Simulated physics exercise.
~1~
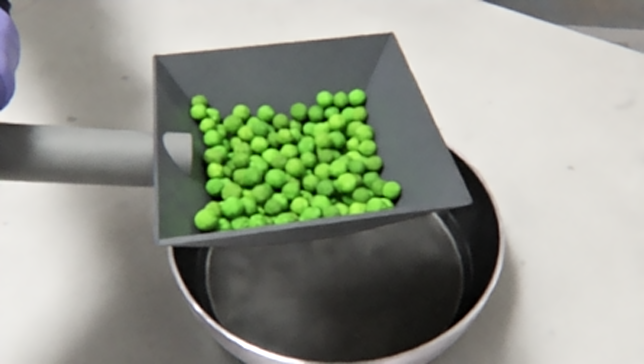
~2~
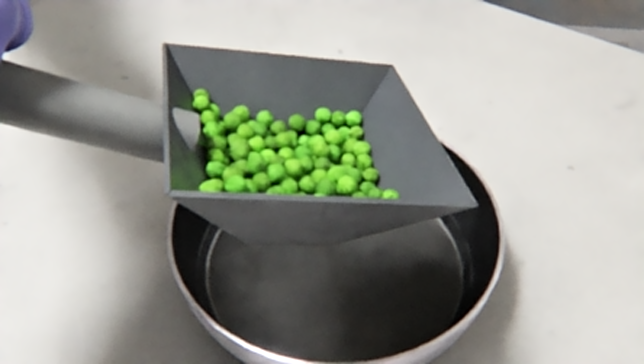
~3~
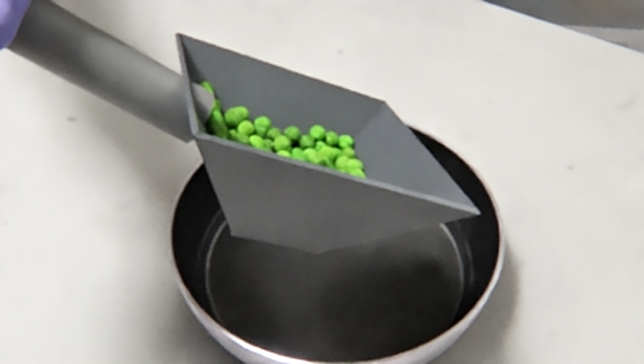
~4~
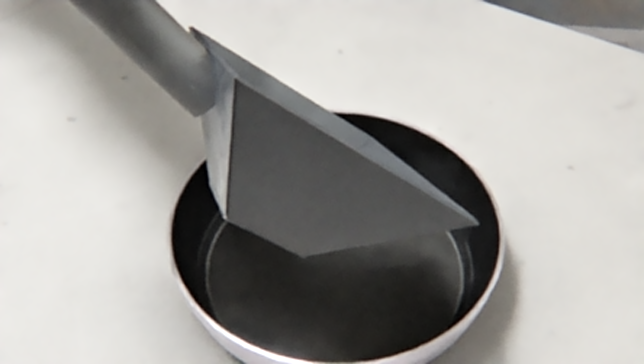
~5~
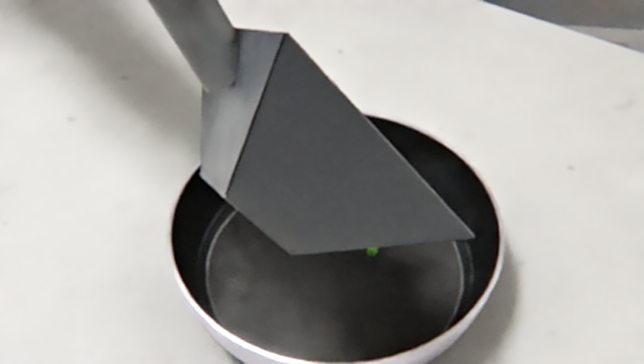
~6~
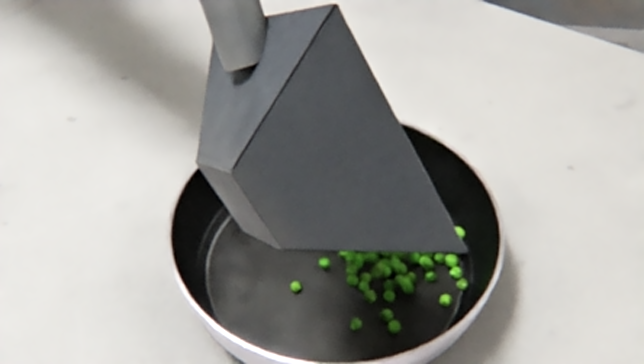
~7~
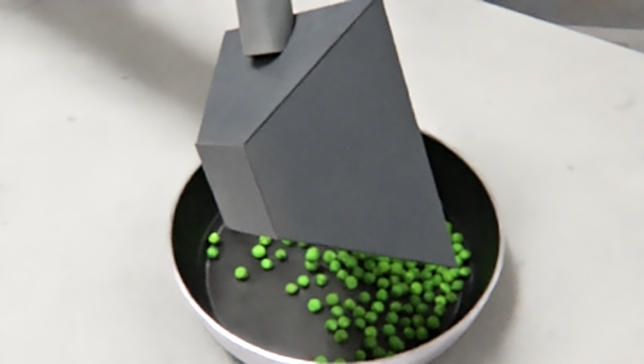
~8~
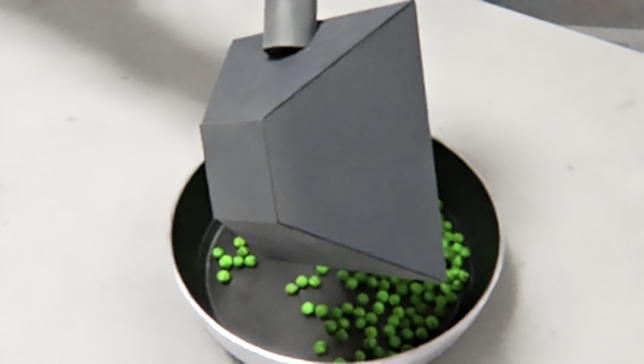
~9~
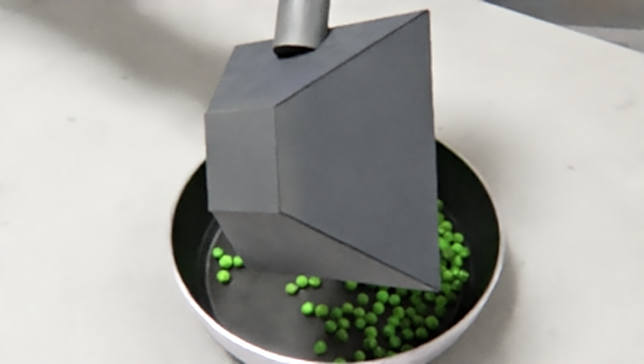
A gray scoop full of green peas, held over a dark round pan by its handle, tipped steadily until the peas spilled out, mostly toward the right side, and it ended upturned above the pan with the peas lying still inside.
